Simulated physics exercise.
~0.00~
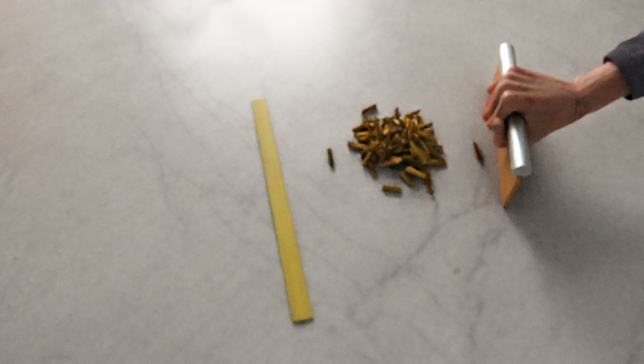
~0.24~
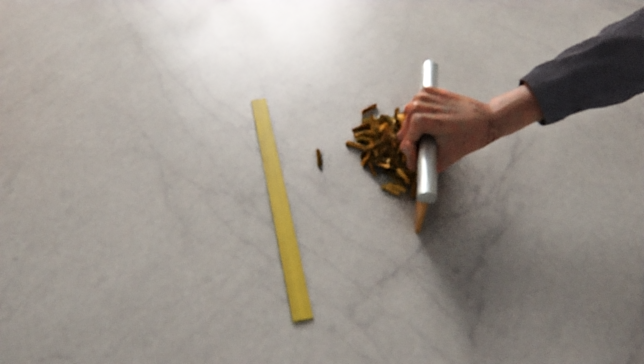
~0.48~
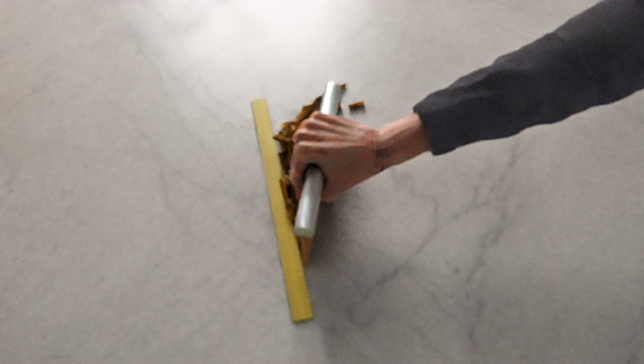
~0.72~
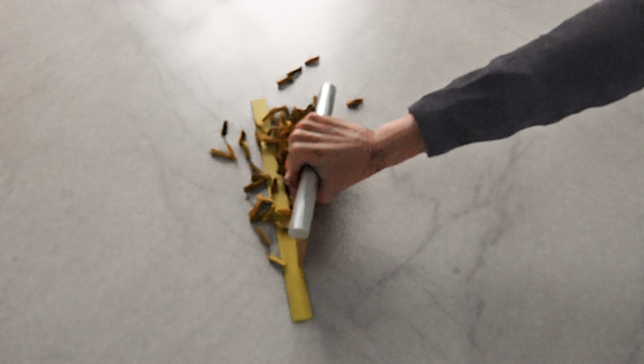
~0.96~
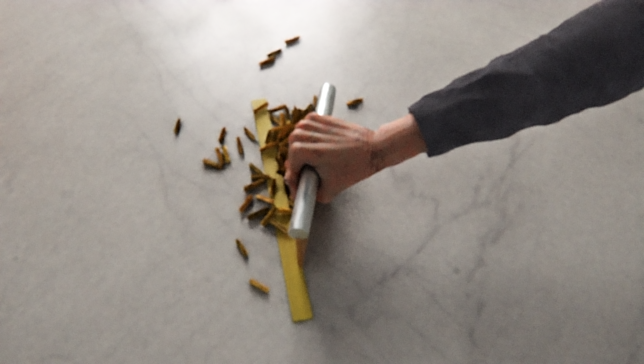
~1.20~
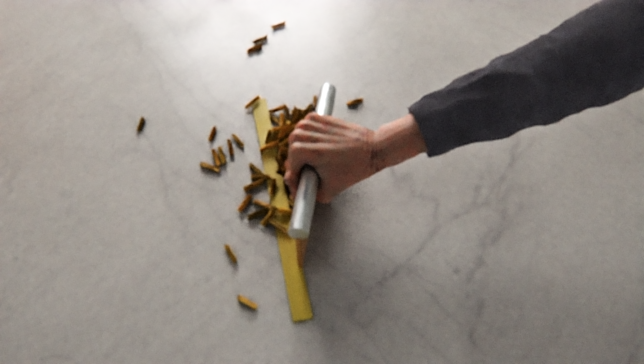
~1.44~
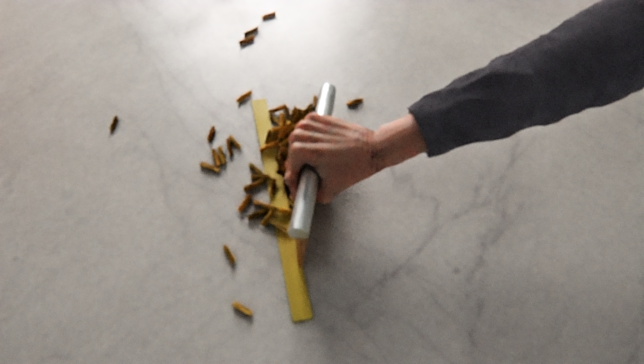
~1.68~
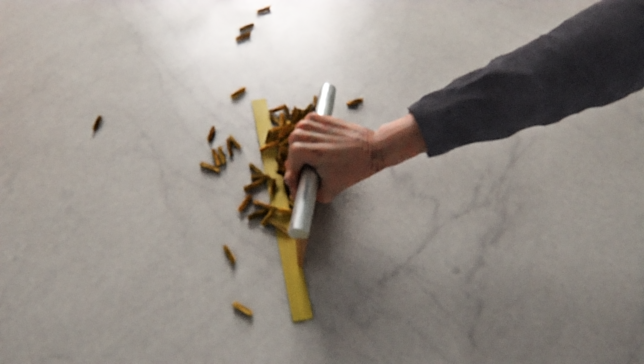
On a pale marble surface, a hand pushed a scraper left through a pile of dry pasta towards a fixed yellow strip and stopped just short of it, while pieces spilled over and scattered beyond, leaving some resting on the strip.
